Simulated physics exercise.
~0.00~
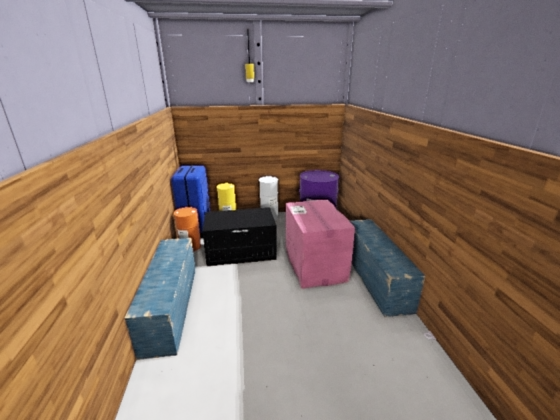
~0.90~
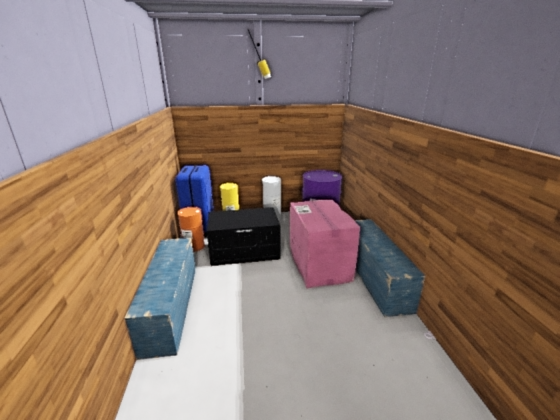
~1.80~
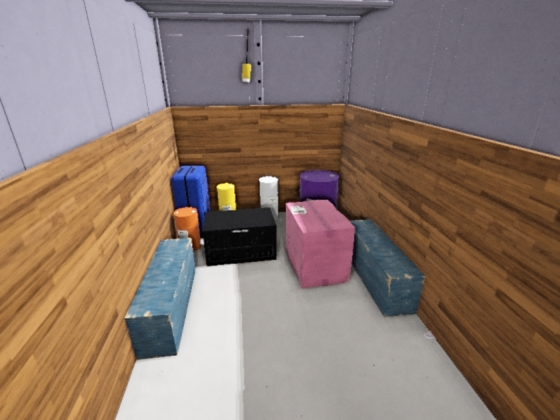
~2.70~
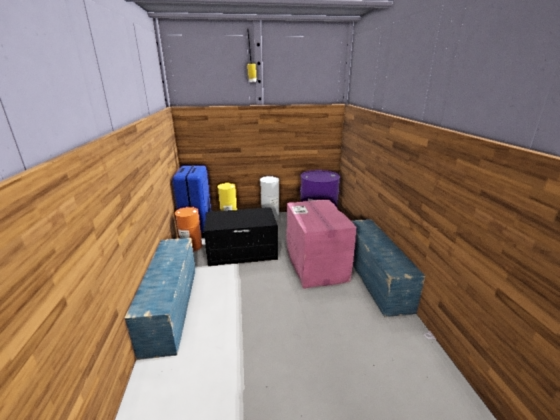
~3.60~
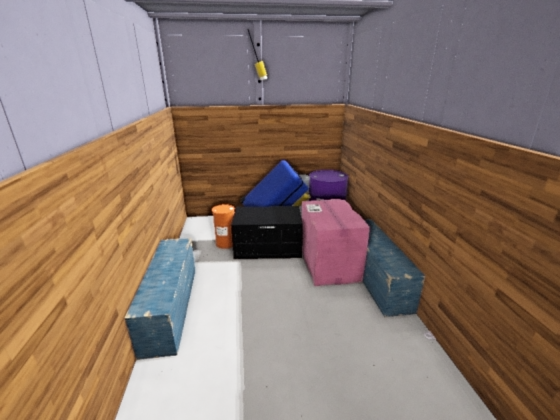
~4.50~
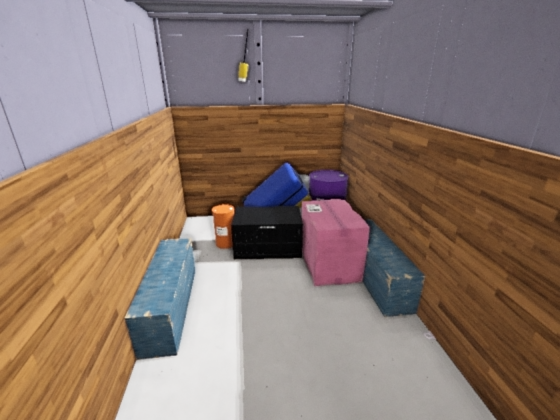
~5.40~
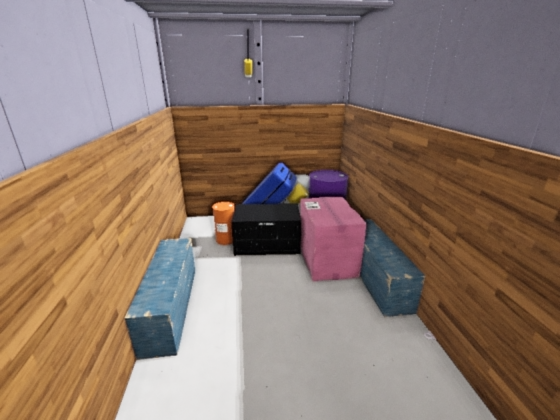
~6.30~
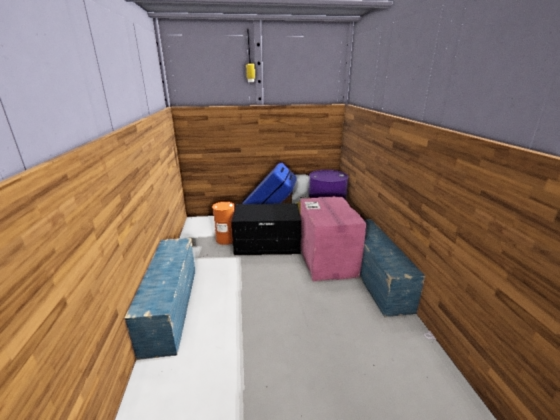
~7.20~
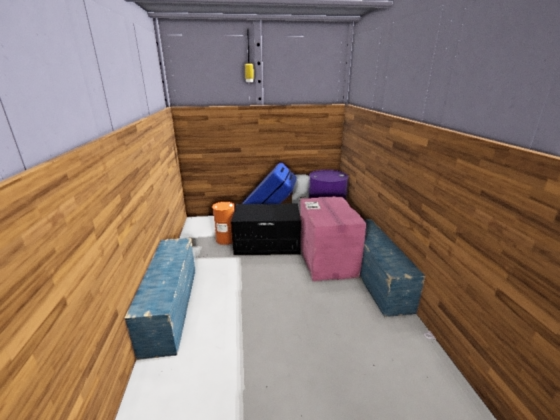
The video shows a van's load bay where a hanging lamp sways above cases, canisters, a drum and boxes, until several pieces shift right. The blue case ends leaning beside the purple drum, the yellow canister is hidden, and the orange canister stands upright beside the black chest.
